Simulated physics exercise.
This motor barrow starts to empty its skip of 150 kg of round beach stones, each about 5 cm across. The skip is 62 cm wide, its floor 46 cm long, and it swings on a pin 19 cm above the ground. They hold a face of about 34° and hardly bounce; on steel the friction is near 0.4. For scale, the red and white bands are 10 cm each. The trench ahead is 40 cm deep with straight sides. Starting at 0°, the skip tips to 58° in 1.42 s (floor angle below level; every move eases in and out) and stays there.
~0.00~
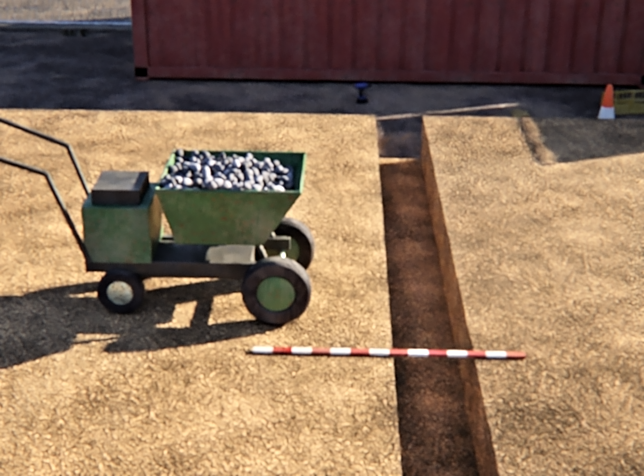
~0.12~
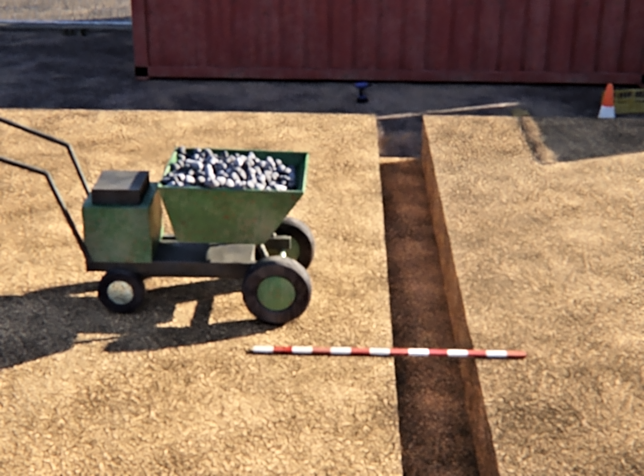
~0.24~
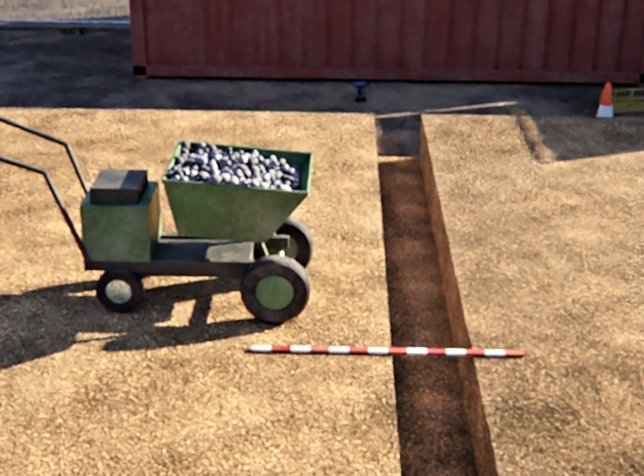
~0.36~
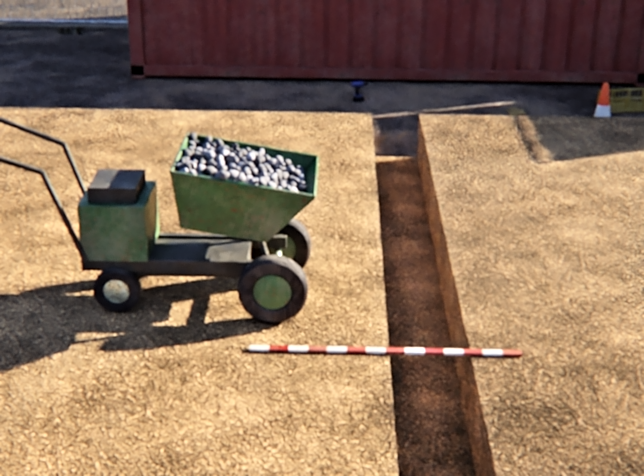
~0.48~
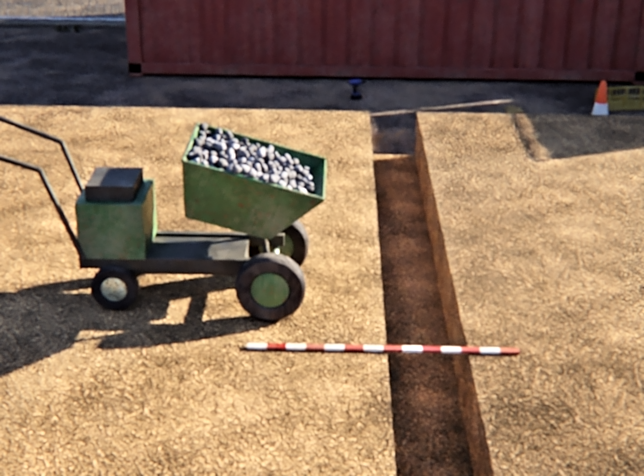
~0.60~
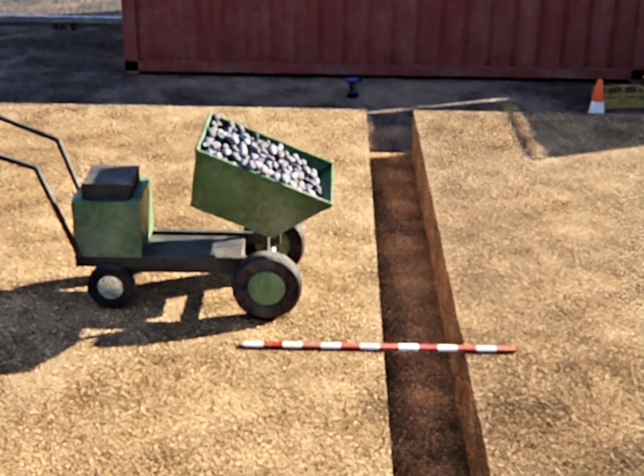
A long dark red container stands across the back of a sunlit, gravelly yard, seen from above and to one side, with an orange and white cone at right. A green motor barrow loaded with rounded grey stones stands at left, beside a straight trench with a red and white pole across it. The skip tilts steadily toward the right, its rear rising, while the view drifts very slightly.
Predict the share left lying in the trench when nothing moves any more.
Close to 62 in a hundred.
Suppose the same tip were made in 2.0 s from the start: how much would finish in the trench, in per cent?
Then about 60 per cent.
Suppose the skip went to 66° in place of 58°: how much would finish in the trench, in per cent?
Then about 95 per cent.
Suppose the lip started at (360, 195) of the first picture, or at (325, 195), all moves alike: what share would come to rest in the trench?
Near 35 per cent from the first place, 60 from the second.
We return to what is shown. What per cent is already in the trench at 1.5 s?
Some 20 per cent.
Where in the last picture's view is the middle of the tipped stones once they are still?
Near (413, 348).
After 1.1 s the floor is at 49°; 100 % in the skip; the foremost stones are at (356, 218).
After 1.5 s the floor is at 58°; 79 % in the skip, 1 % short of the trench, 19 % in the trench; the foremost stones are at (445, 336).
After 1.9 s the floor is at 58°; 58 % in the skip, 1 % short of the trench, 40 % in the trench; the foremost stones are at (463, 335).
After 3.8 s the floor is at 58°; 37 % in the skip, 1 % short of the trench, 62 % in the trench; the foremost stones are at (475, 325).
